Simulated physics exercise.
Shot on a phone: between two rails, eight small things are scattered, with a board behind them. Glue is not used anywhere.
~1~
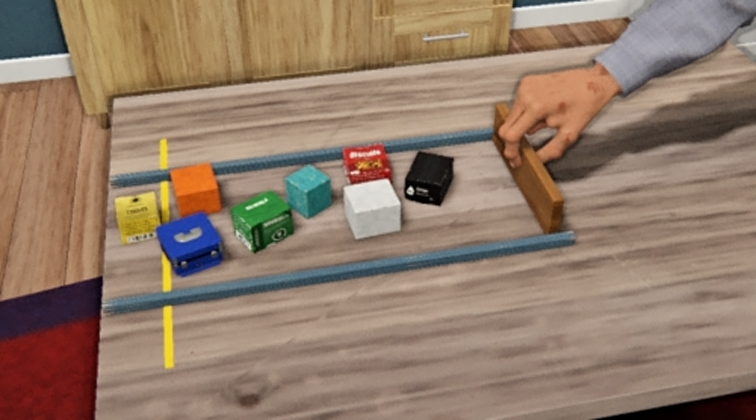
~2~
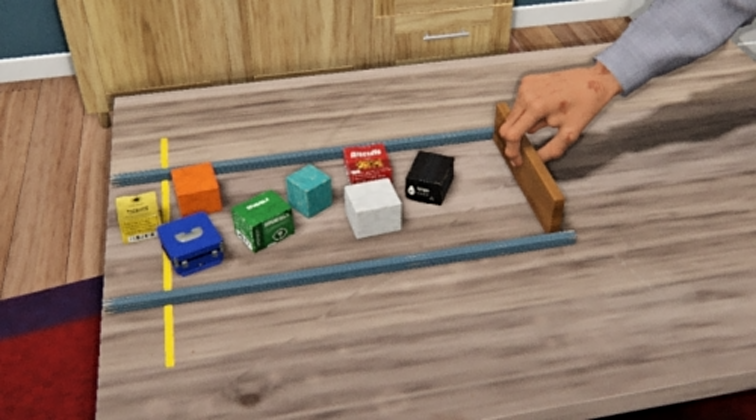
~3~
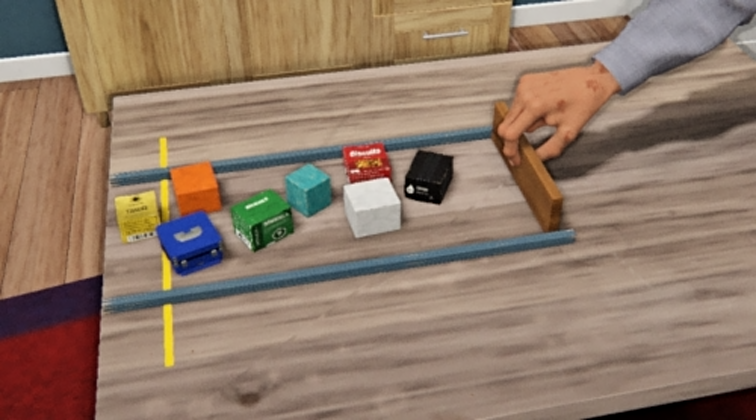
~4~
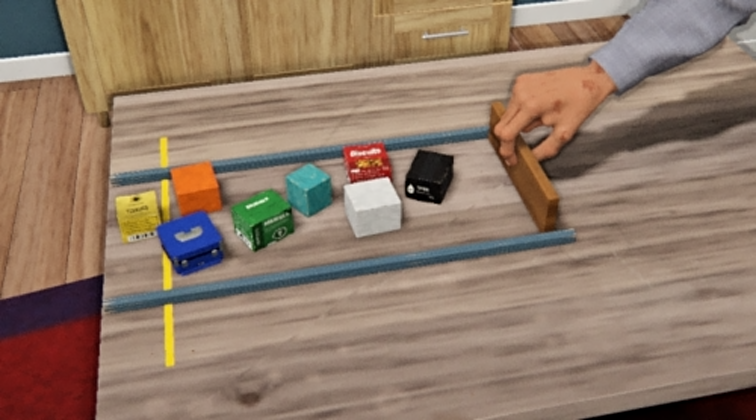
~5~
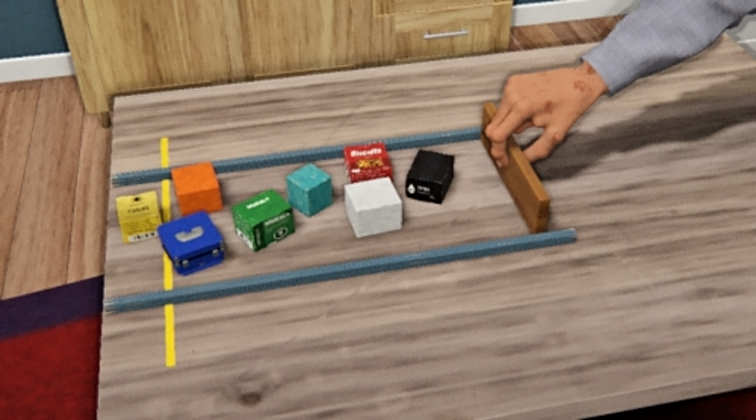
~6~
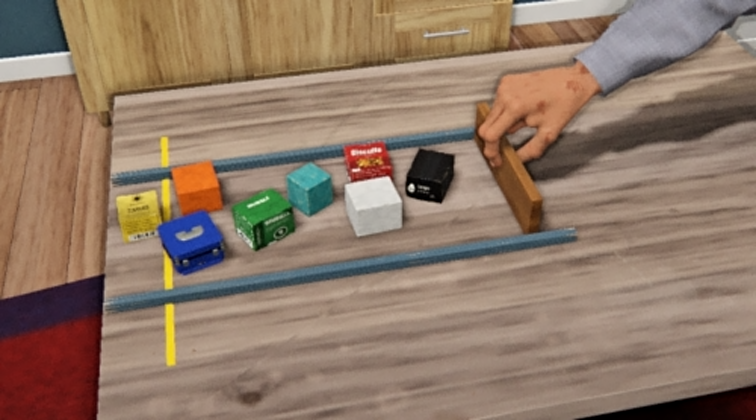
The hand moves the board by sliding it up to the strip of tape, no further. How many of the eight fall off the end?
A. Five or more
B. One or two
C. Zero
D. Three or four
D, three or four.
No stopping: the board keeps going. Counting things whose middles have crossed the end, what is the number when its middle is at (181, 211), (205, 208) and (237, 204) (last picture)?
First 3, next 2, last 0.
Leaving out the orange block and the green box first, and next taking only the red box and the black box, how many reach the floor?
The counts: 2 and 3.
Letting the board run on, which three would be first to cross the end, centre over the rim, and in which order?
Sequence, earliest first: The blue case; the yellow box; the orange block.
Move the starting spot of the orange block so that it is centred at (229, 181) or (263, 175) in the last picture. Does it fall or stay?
First spot, it is pushed off; second spot, it is pushed off.
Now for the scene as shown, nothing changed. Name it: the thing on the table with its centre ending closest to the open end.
It's the turquoise block.
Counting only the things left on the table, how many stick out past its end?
The count would be 1.
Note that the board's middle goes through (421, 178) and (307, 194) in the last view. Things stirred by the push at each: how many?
Moved so far: 3, then 6.
Soon after, none off yet; yellow box at rest near (140, 216); blue case at rest near (192, 244); orange block at rest near (197, 189).
After that, none off yet; yellow box at rest near (140, 216); blue case displaced a little near (170, 254); orange block moving near (187, 189).
In the end, the number that fall off is three or four; gone, green box, orange block, blue case and yellow box.
